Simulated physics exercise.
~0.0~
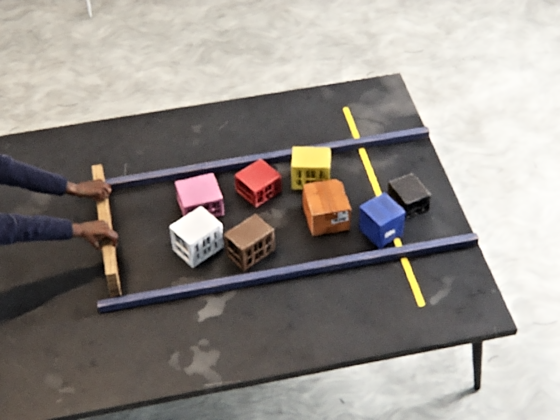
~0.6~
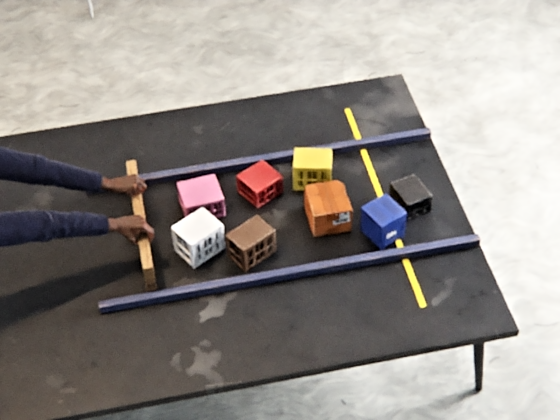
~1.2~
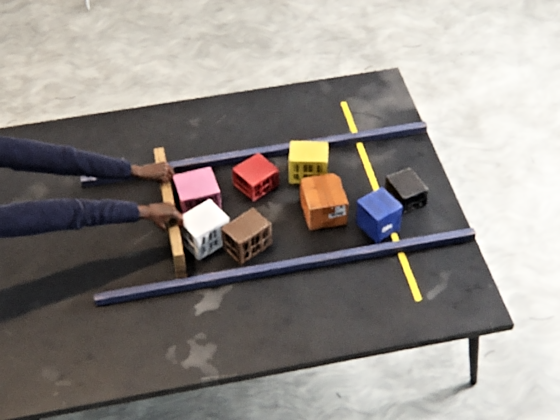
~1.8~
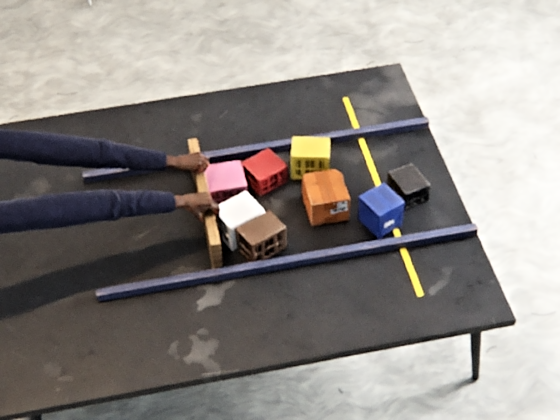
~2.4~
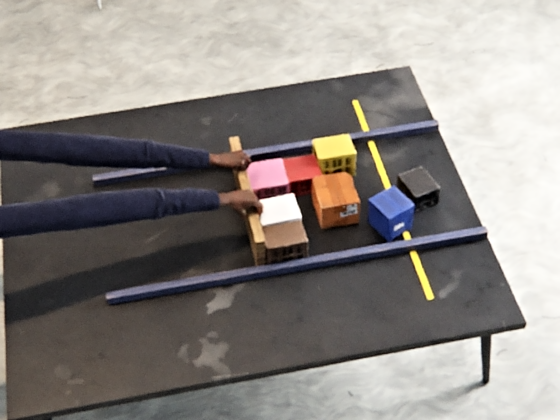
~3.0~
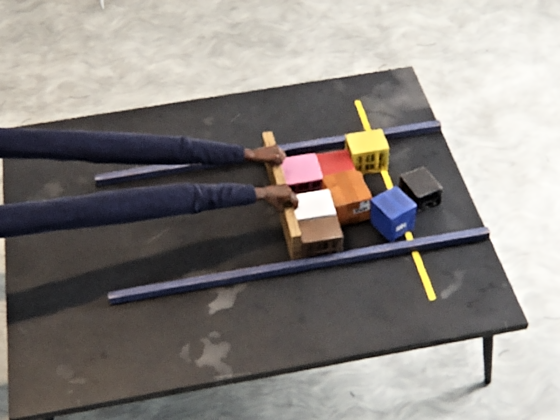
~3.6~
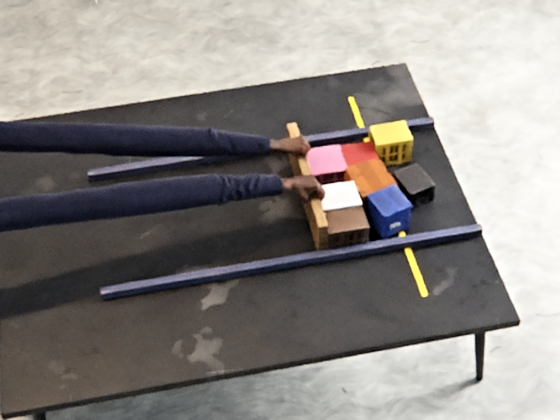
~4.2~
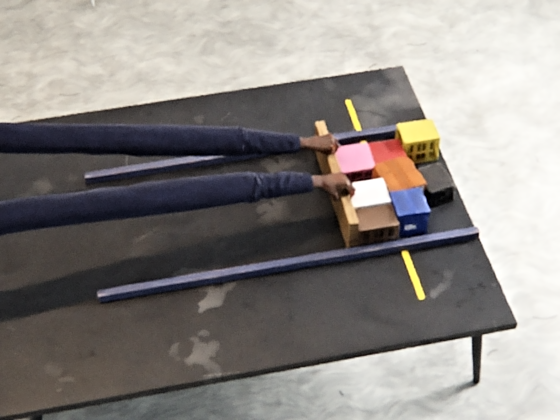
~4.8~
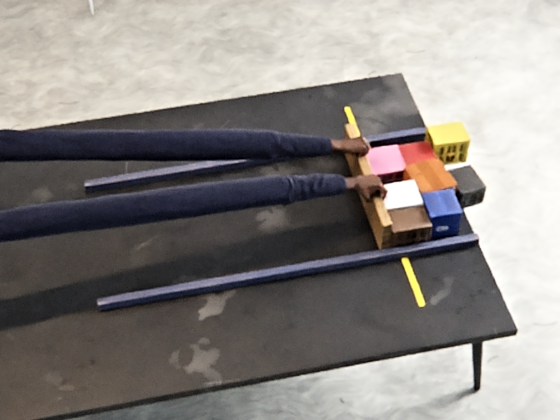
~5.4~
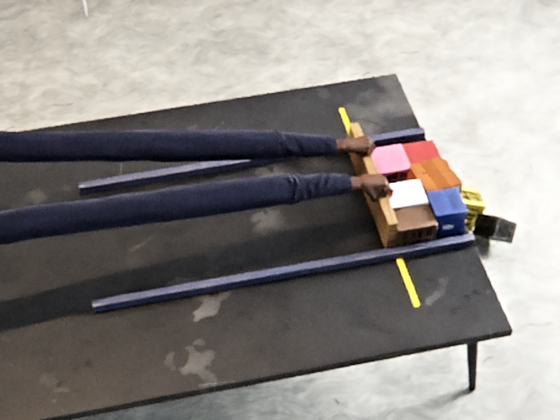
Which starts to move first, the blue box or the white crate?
The white crate starts to move first, as the plank reaches it early on. The blue box only shifts later, once the boxes have bunched up against it.
